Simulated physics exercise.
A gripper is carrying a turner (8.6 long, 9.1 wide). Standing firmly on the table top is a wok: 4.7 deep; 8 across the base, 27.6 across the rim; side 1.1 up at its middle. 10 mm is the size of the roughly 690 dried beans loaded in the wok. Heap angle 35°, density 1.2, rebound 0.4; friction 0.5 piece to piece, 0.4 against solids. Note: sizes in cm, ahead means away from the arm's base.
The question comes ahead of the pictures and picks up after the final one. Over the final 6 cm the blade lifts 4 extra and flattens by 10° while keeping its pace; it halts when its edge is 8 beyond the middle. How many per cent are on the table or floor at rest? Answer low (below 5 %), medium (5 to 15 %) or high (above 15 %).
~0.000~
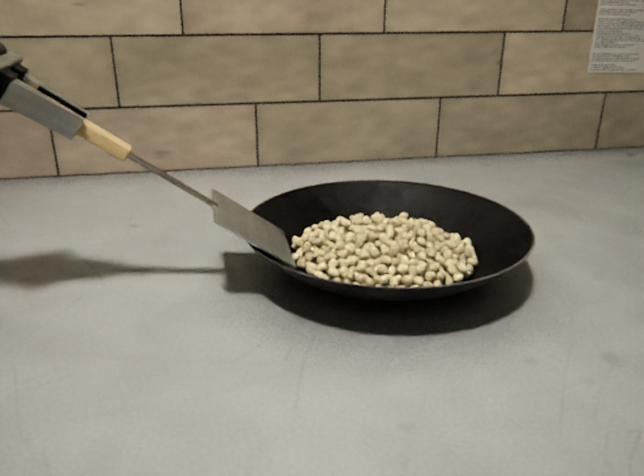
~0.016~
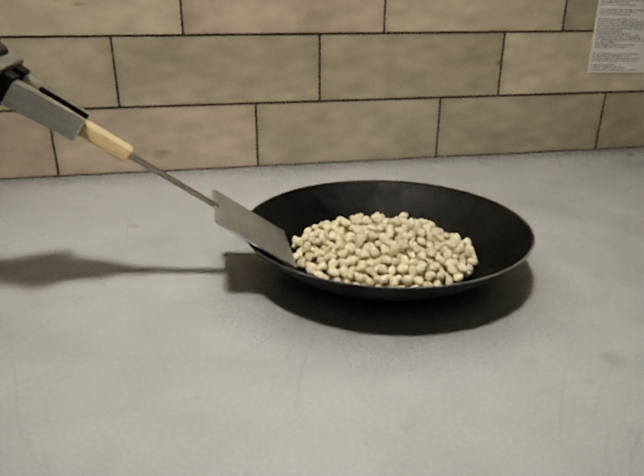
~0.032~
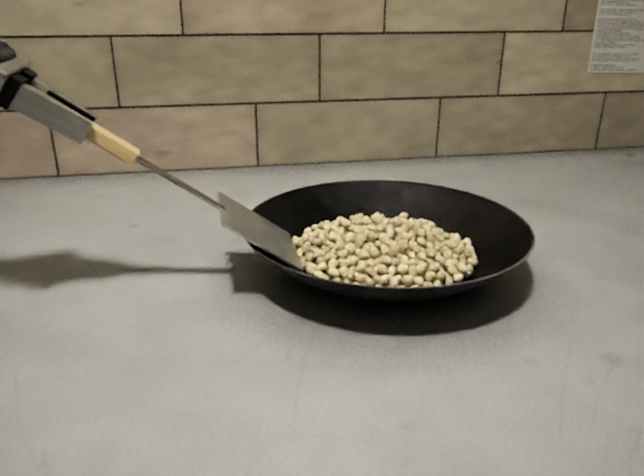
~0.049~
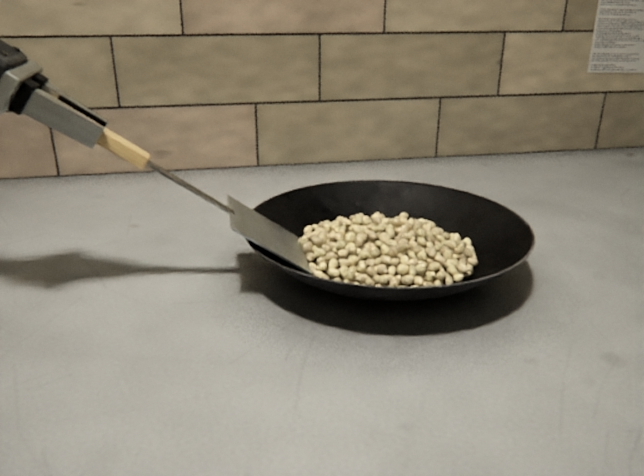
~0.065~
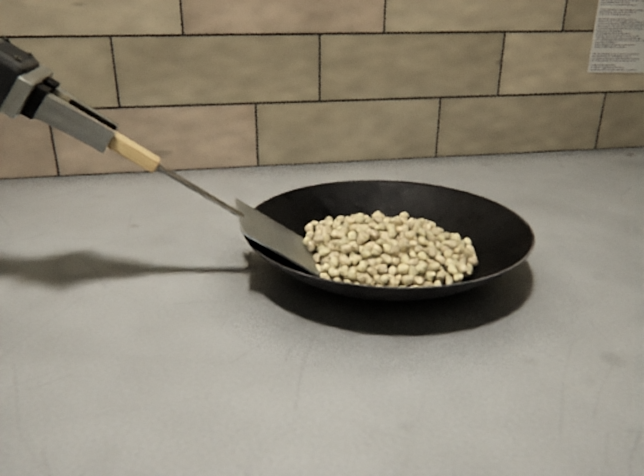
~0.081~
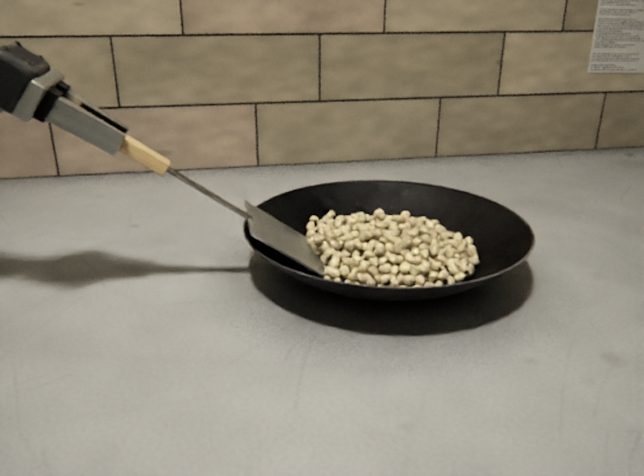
Medium.
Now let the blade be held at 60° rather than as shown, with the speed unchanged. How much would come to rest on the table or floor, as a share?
Roughly 15 per cent.
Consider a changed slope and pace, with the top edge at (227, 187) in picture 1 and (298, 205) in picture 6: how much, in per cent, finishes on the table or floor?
Around 35 per cent finishes there.
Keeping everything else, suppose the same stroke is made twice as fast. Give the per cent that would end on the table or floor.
Around 30 per cent would finish on the table or floor.
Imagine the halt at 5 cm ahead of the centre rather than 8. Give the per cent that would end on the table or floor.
Changed stop: Approx. 0 %.
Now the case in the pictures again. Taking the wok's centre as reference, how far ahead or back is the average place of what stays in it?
What stays is shifted forward by around 5.5 cm.
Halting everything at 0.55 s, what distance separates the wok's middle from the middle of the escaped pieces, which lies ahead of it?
I'd say some 16 centimetres.
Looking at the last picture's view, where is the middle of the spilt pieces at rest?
Near pixel (530, 248).
By 0.19 s, sloping 36°, highest piece 5 above the table; 691 in the wok.
By 0.29 s, sloping 32°, highest piece 7 above the table; 685 in the wok, 6 on the blade or in flight.
By 0.55 s, sloping 26°, highest piece 7 above the table; 627 in the wok, 57 on the table or floor, 7 on the blade or in flight.
By 1.60 s, sloping 26°, highest piece 6 above the table; 620 in the wok, 71 on the table or floor.
Final count, 620 in the wok, 71 on the table or floor. That is 10 % on the table or floor.
